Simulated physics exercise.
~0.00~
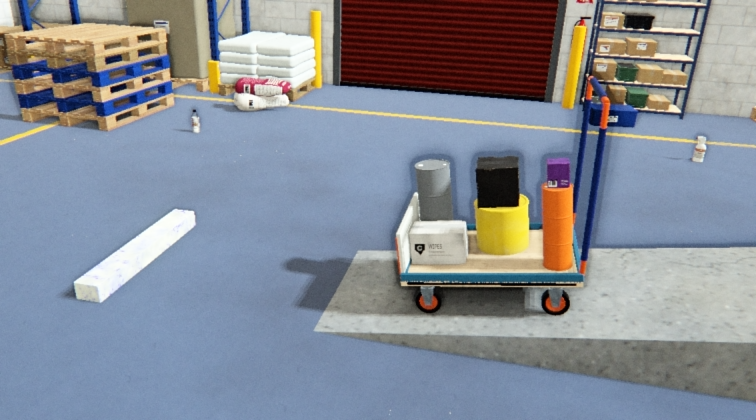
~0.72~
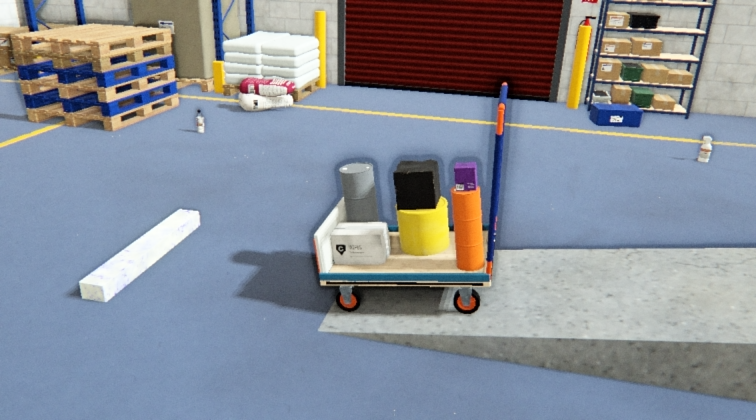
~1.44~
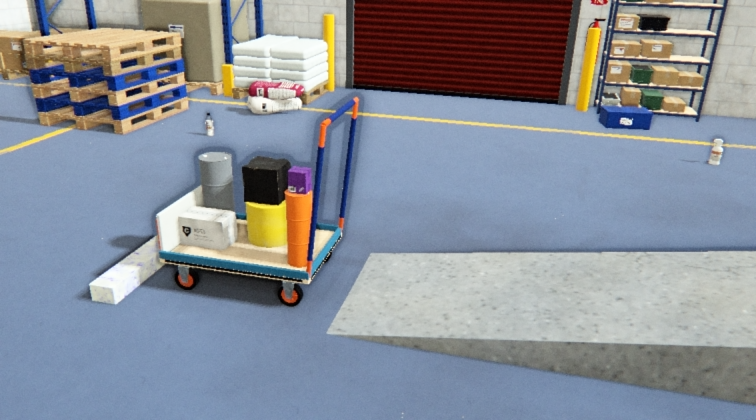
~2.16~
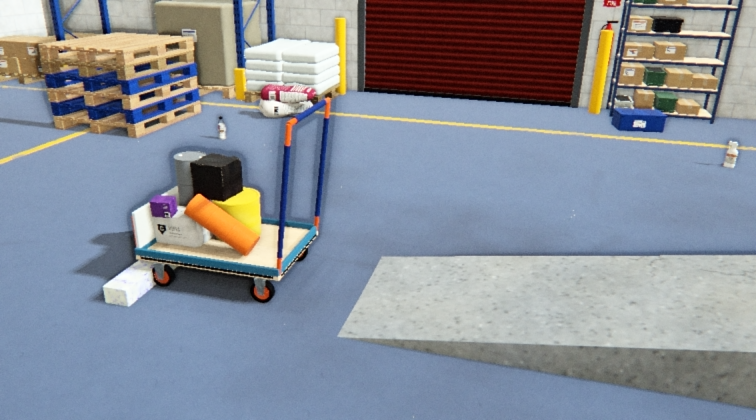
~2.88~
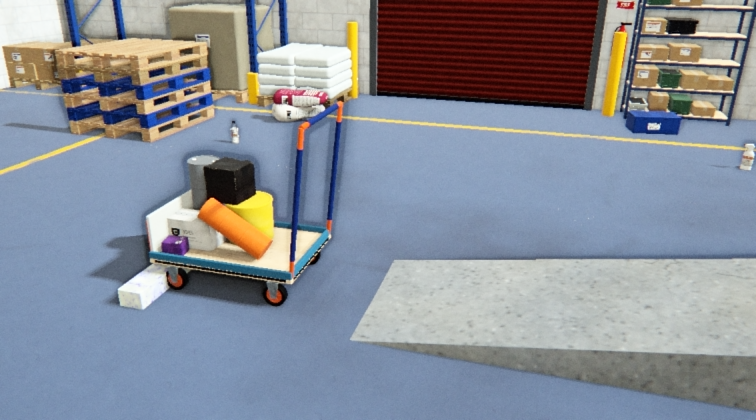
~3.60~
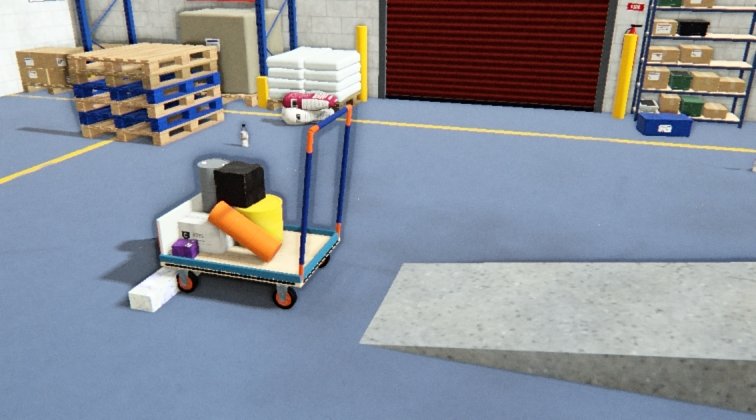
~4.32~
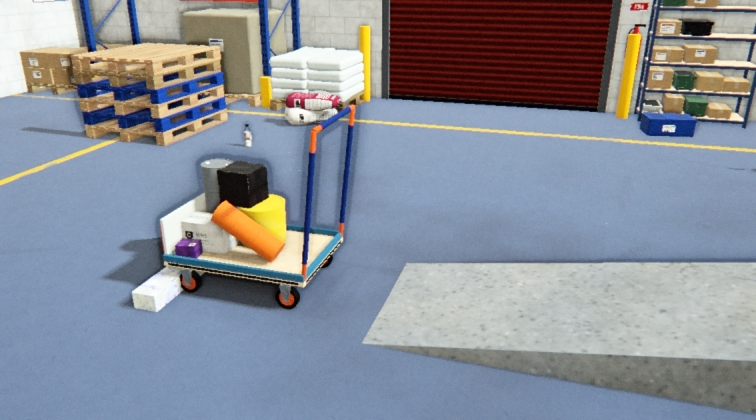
A loaded trolley rolled left off a low ramp and across the blue floor until it stopped against a white kerb, where the orange canister toppled into a lean against the yellow pail and the purple box tumbled forward, both staying aboard.
